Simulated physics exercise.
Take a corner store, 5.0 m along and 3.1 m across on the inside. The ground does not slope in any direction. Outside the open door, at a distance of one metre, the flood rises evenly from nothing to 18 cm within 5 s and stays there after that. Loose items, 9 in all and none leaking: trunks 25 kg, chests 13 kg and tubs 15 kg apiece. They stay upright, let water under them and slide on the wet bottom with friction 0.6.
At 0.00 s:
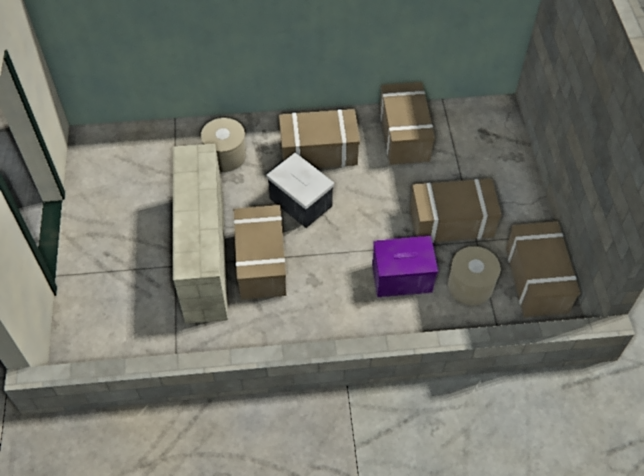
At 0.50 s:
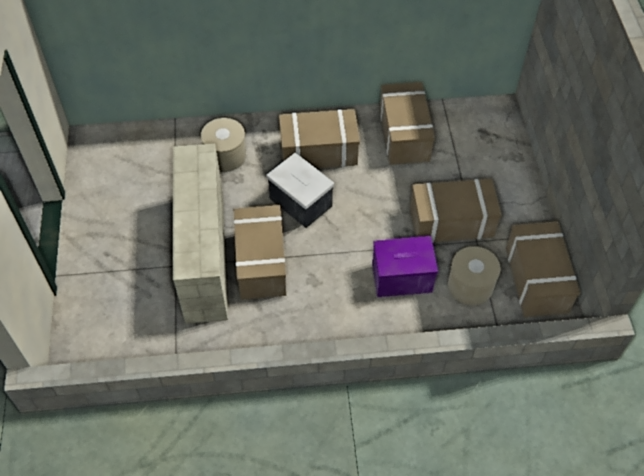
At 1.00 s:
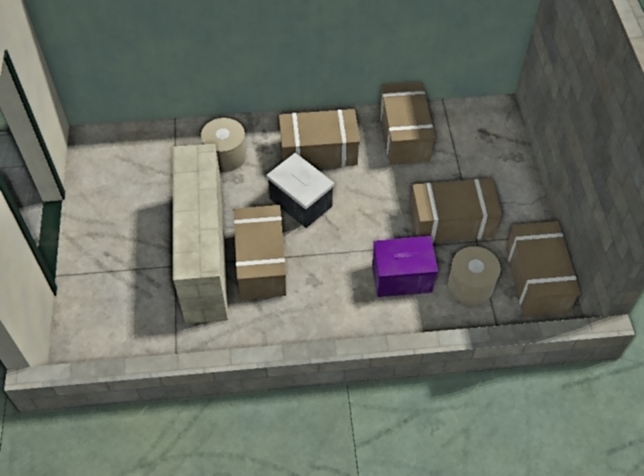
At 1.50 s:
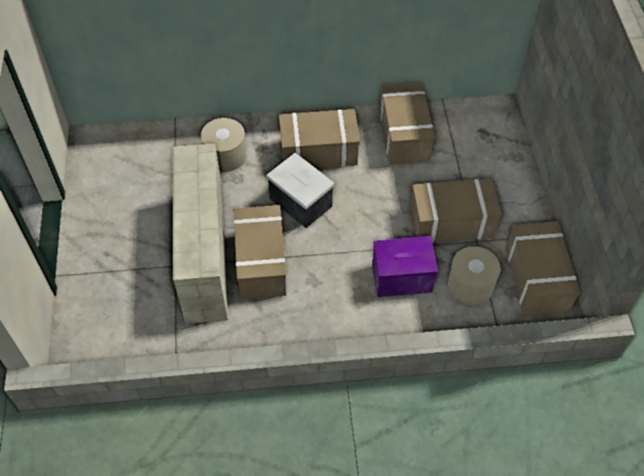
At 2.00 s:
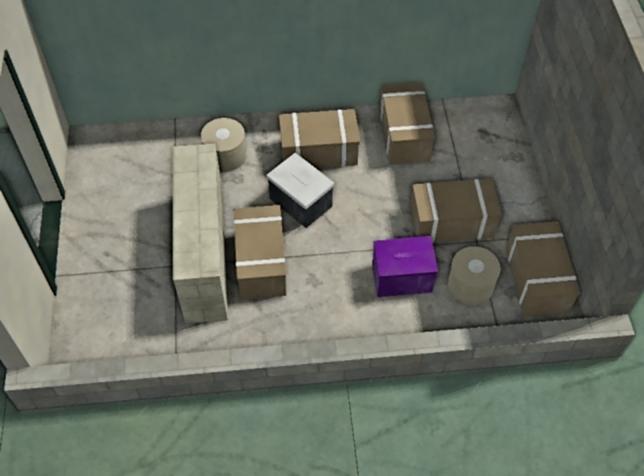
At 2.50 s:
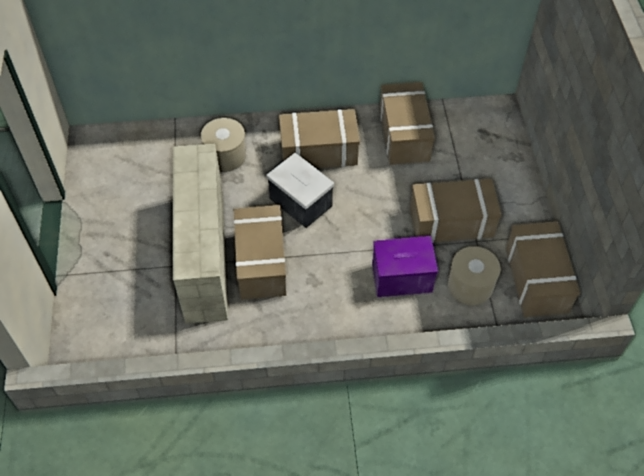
In a corner store, a purple chest, cartons and tubs all sat still while greenish water spread over the ground outside, and then a little crept in through the open door on the left.
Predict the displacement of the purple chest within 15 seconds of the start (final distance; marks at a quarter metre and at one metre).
The purple chest has crept a bit by then.
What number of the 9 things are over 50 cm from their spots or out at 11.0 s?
By that time the total stands at 0.
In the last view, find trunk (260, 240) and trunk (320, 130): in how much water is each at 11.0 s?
I'd estimate 4 cm for the first and 6 cm for the second.
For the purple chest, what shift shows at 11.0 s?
Some 0 cm from the start.
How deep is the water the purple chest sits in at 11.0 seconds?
Depth: About 5 cm.
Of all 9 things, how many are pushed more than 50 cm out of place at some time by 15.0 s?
The answer here is 3.
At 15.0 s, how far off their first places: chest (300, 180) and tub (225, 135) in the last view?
Shifts: 60 cm / 30 cm.
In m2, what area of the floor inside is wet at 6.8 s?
I'd estimate close to 7.0 m2.
After 3.5 s the purple chest is near (405, 256), 0.0 m from its start, aground; 0 afloat.
After 6.8 s the purple chest is near (405, 256), 0.0 m from its start, aground; 0 afloat.
After 11.0 s the purple chest is near (405, 256), 0.0 m from its start, aground; 0 afloat.
After 15.0 s the purple chest is near (458, 300), 0.7 m from its start, afloat; 5 afloat.
